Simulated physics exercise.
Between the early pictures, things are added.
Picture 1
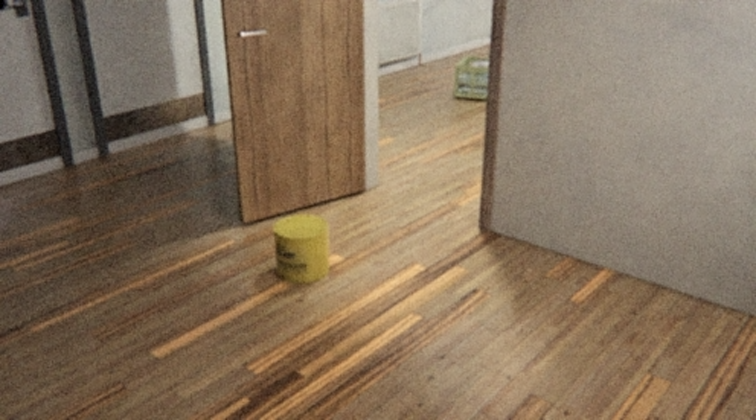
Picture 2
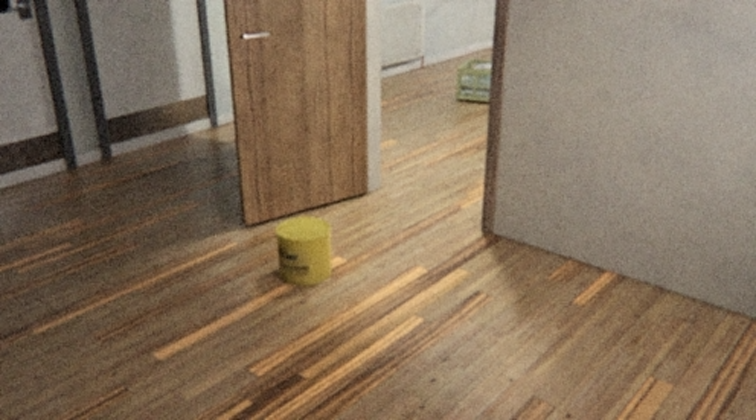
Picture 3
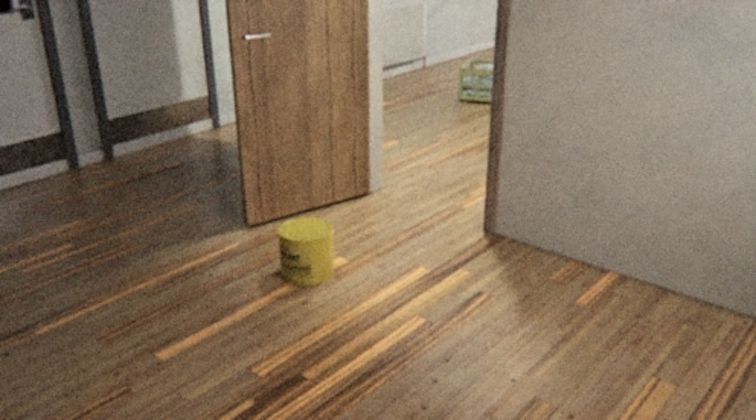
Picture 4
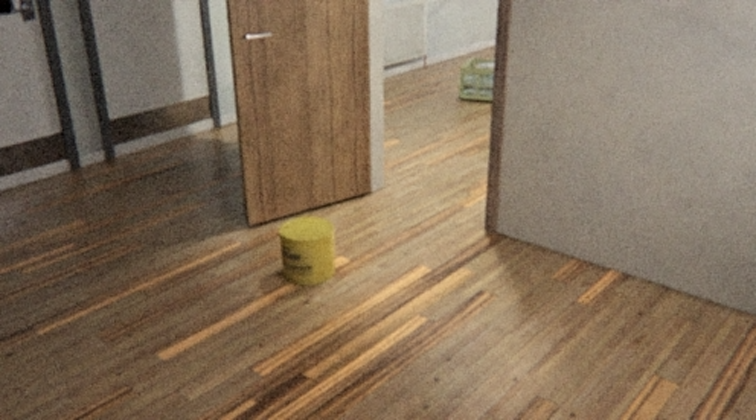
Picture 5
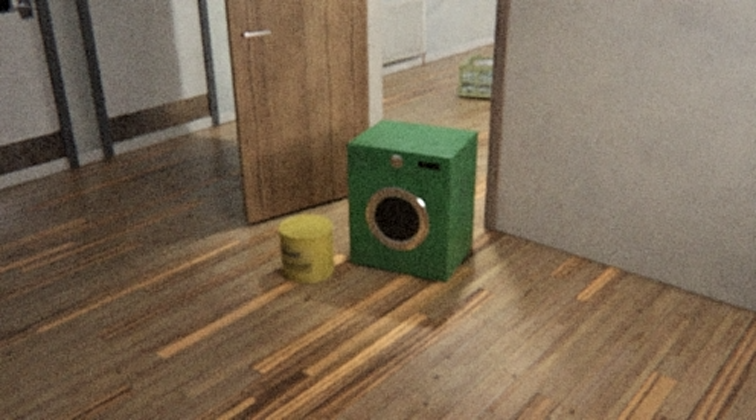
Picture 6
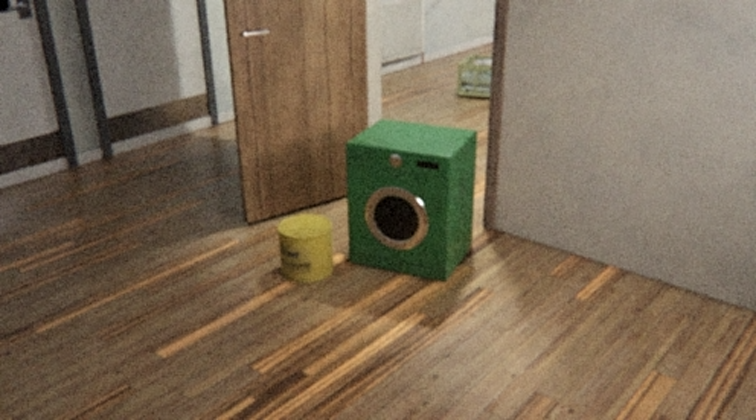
At the start, a yellow pail sits on a wooden floor near a wide-open door, with a gray wall to the right. Then a green front-loading appliance with a round window suddenly appears just right of the pail, while the pail and door stay essentially still.
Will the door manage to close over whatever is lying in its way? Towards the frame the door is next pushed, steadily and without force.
No.
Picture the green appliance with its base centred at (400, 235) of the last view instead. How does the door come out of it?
Then it gets caught partway.
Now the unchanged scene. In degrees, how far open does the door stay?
Near 55° open.
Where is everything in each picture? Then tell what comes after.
Door wide open and still; yellow pail (302, 249), in the first picture.
Door wide open and still; yellow pail (304, 251), in the second picture.
Door wide open and still; yellow pail (306, 251), in the third picture.
Door wide open and still; yellow pail (308, 251), in the fourth picture.
Door wide open and still; yellow pail (307, 249), in the fifth picture.
Door wide open and still; green appliance (412, 197); yellow pail (306, 248), in the sixth picture.
Then, 0.50 s past the last view, door 94° open.
Then, 0.90 s past the last view, door 73° open.
Then, 1.10 s past the last view, door 60° open.
Finally, door 53° open; both still in place. Final places as the last picture's camera would see them, green appliance near (415, 197).
